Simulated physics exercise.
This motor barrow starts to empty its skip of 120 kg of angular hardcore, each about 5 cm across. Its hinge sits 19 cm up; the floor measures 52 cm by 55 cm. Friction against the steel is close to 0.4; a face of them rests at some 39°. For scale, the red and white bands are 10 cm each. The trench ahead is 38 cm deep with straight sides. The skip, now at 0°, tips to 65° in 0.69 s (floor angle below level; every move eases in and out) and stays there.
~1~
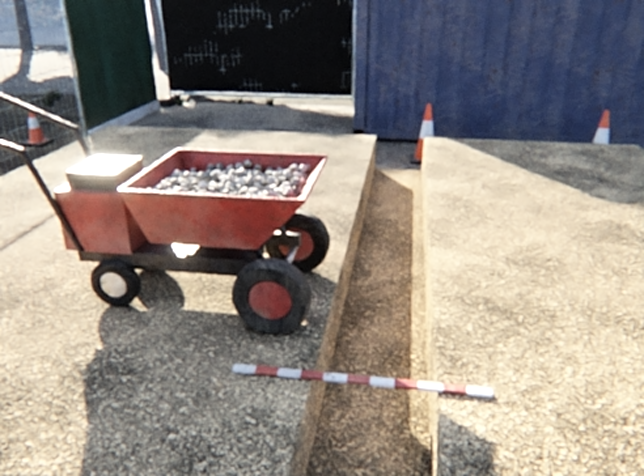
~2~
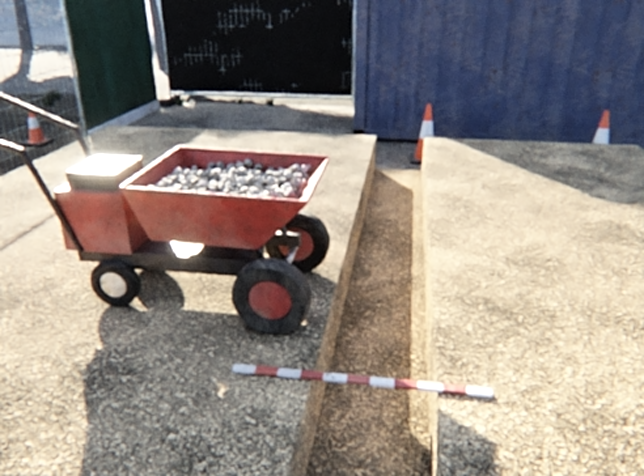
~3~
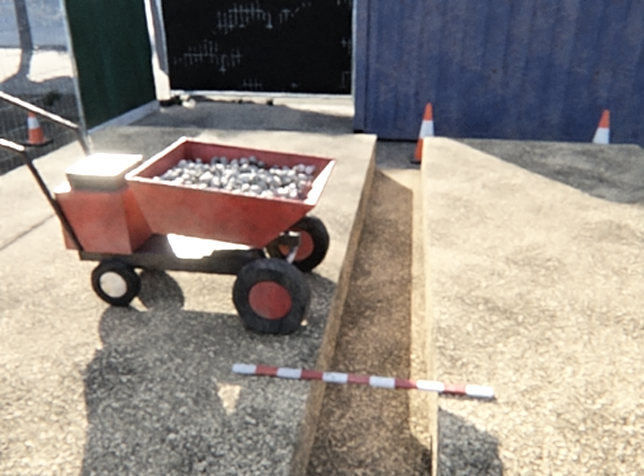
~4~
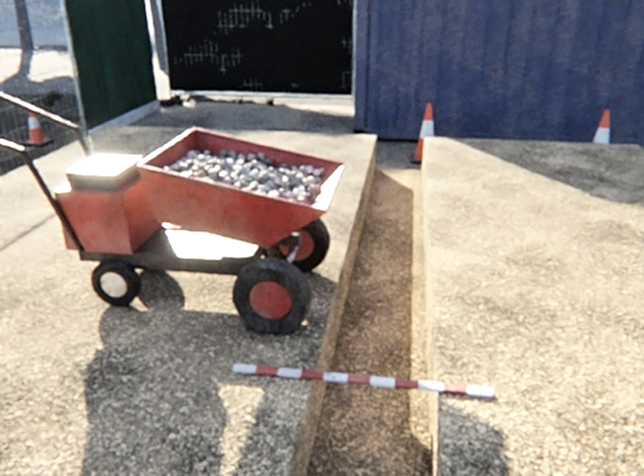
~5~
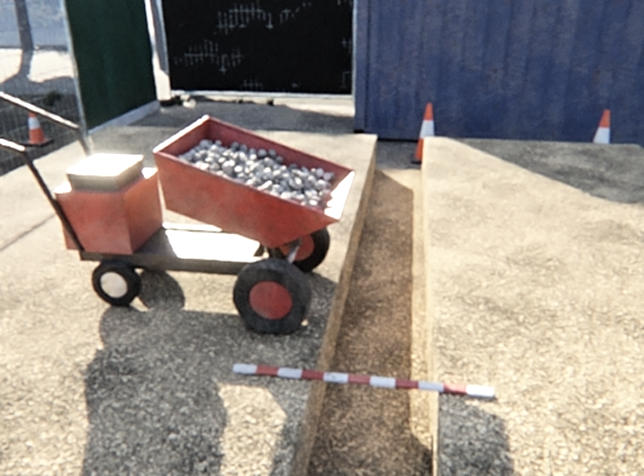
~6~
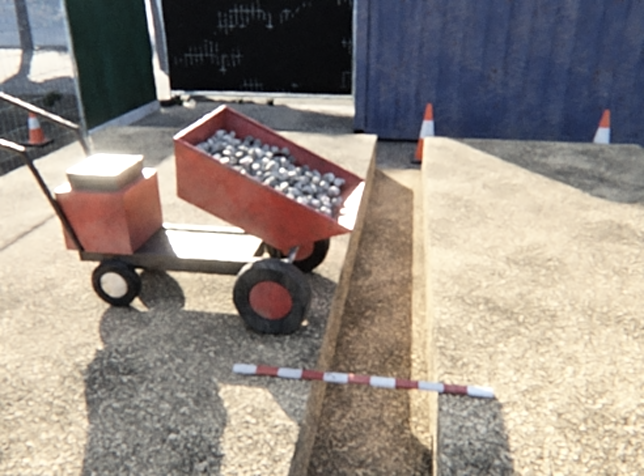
On a rough concrete yard beside a narrow trench, a red motor barrow stood still while its skip full of grey stones slowly tilted forward, the left end rising and the right lip dipping toward the trench.
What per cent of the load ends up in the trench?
About 54 per cent.
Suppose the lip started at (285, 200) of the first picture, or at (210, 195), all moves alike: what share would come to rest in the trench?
Near 70 per cent from the first place, 70 from the second.
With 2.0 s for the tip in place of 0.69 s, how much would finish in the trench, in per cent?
It would be near 70 per cent.
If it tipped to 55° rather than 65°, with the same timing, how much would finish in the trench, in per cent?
It would be near 30 per cent.
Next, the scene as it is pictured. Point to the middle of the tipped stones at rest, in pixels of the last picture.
Their middle is at about (417, 355).
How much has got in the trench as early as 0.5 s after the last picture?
About 15 per cent by then.
Then, 0.2 s after the last picture the floor is at 55°, 100 % in the skip; the foremost stones are at (370, 247).
Then, 0.5 s after the last picture the floor is at 65°, 86 % in the skip, 13 % in the trench, 1 % past the trench; the foremost stones are at (437, 306).
Then, 0.8 s after the last picture the floor is at 65°, 39 % in the skip, 33 % in the trench, 28 % past the trench; the foremost stones are at (551, 330).
Then, 2.8 s after the last picture the floor is at 65°, 18 % in the skip, 54 % in the trench, 28 % past the trench; the foremost stones are at (610, 326).
